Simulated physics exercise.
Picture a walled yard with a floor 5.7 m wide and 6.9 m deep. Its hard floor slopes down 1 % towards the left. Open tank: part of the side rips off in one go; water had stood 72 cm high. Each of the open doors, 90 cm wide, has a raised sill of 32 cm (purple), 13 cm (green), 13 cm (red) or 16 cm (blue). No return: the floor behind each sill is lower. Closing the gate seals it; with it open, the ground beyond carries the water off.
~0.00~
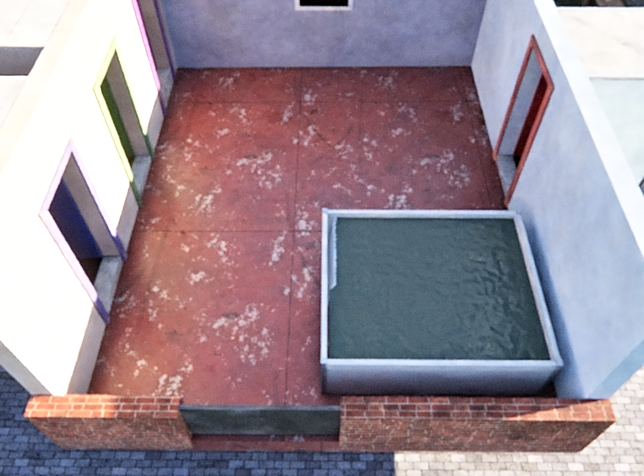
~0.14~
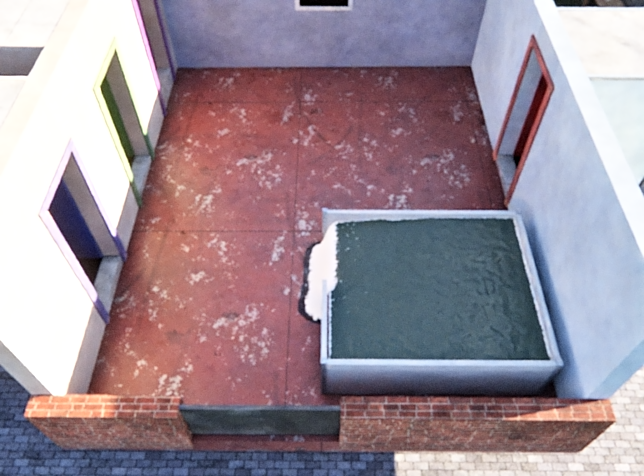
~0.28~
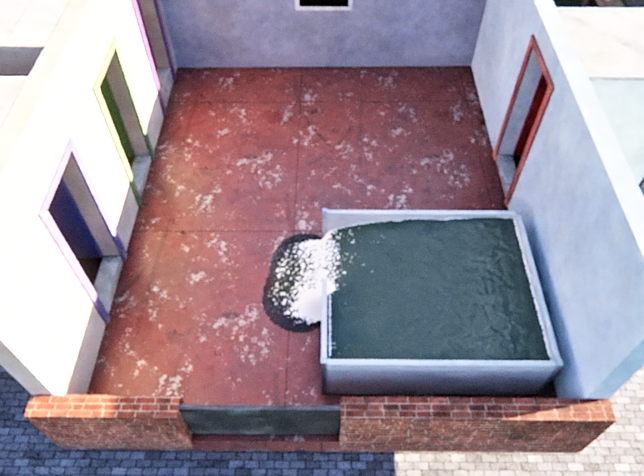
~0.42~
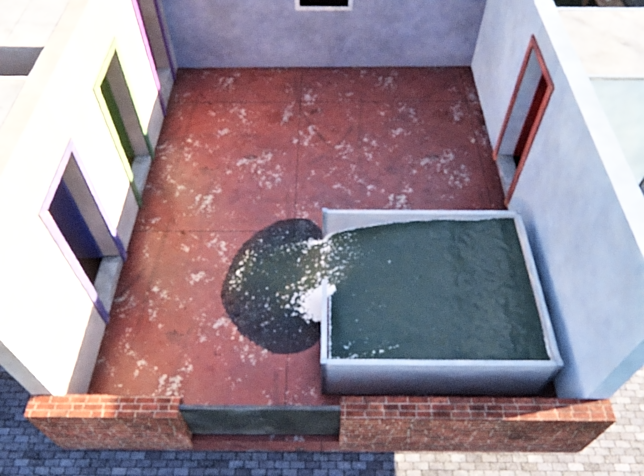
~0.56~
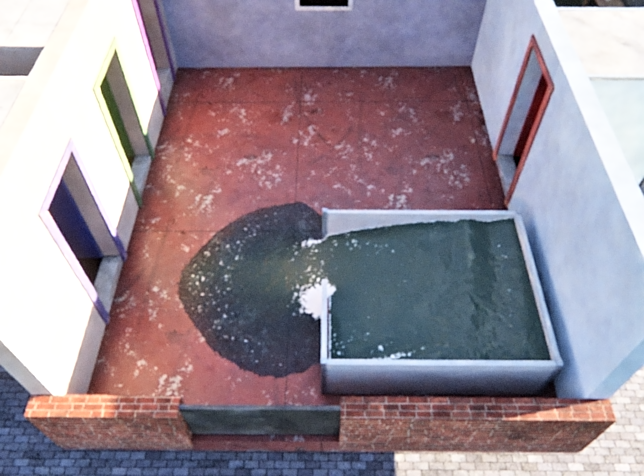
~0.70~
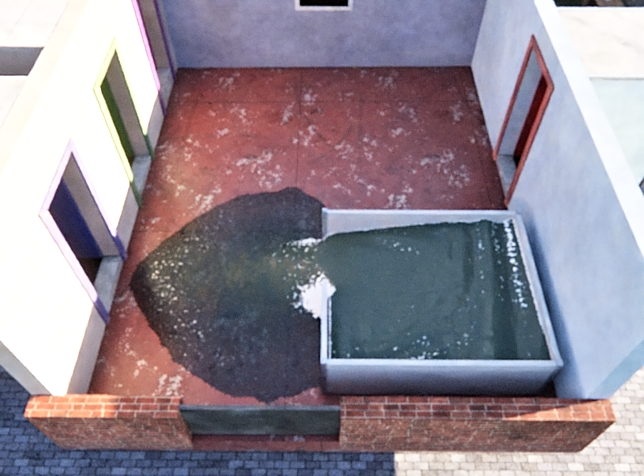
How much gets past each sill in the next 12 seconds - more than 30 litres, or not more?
Purple door: Short of the limit, green door: Beyond the limit, red door: Short of the limit, blue door: Beyond the limit.
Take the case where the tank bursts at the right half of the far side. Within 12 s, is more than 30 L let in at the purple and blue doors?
So purple ends up short of it and blue ends up short of it.
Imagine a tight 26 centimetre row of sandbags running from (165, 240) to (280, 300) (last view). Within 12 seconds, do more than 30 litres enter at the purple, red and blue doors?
Then: Purple not over, red below, blue not over.
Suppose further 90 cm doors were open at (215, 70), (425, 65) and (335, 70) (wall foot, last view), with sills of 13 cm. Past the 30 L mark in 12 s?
Well, the first is on the high side, the second is on the low side, and the third is on the low side.
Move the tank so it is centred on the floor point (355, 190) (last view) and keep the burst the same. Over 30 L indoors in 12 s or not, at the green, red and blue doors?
Compared with that limit, green overshoots, red falls short and blue falls short.
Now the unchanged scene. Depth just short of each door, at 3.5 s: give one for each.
Depths: Purple door 10 cm, green door 19 cm, red door 0 cm, blue door 26 cm.
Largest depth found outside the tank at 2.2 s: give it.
Up to near 36 cm.
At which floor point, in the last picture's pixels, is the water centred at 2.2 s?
Centre: Approx. (318, 287) px.
After 1.4 s water covers 30 % of the floor and is deepest (41 cm) near (314, 279); purple door not reached, green door 13 cm at the sill, 0 L in, red door not reached, blue door 30 cm at the sill, 37 L in.
After 2.2 s water covers 40 % of the floor and is deepest (36 cm) near (114, 301); purple door 7 cm at the sill, 0 L in, green door 24 cm at the sill, 21 L in, red door not reached, blue door 36 cm at the sill, 121 L in.
After 3.5 s water covers 50 % of the floor and is deepest (30 cm) near (177, 75); purple door 10 cm at the sill, 0 L in, green door 19 cm at the sill, 59 L in, red door not reached, blue door 26 cm at the sill, 221 L in.
After 7.0 s water covers 85 % of the floor and is deepest (21 cm) near (175, 80); purple door 19 cm at the sill, 0 L in, green door 14 cm at the sill, 79 L in, red door 6 cm at the sill, 0 L in, blue door 18 cm at the sill, 277 L in.
After 12.0 s water covers 100 % of the floor and is deepest (14 cm) near (131, 238); purple door 14 cm at the sill, 0 L in, green door 13 cm at the sill, 79 L in, red door 11 cm at the sill, 0 L in, blue door 9 cm at the sill, 281 L in.
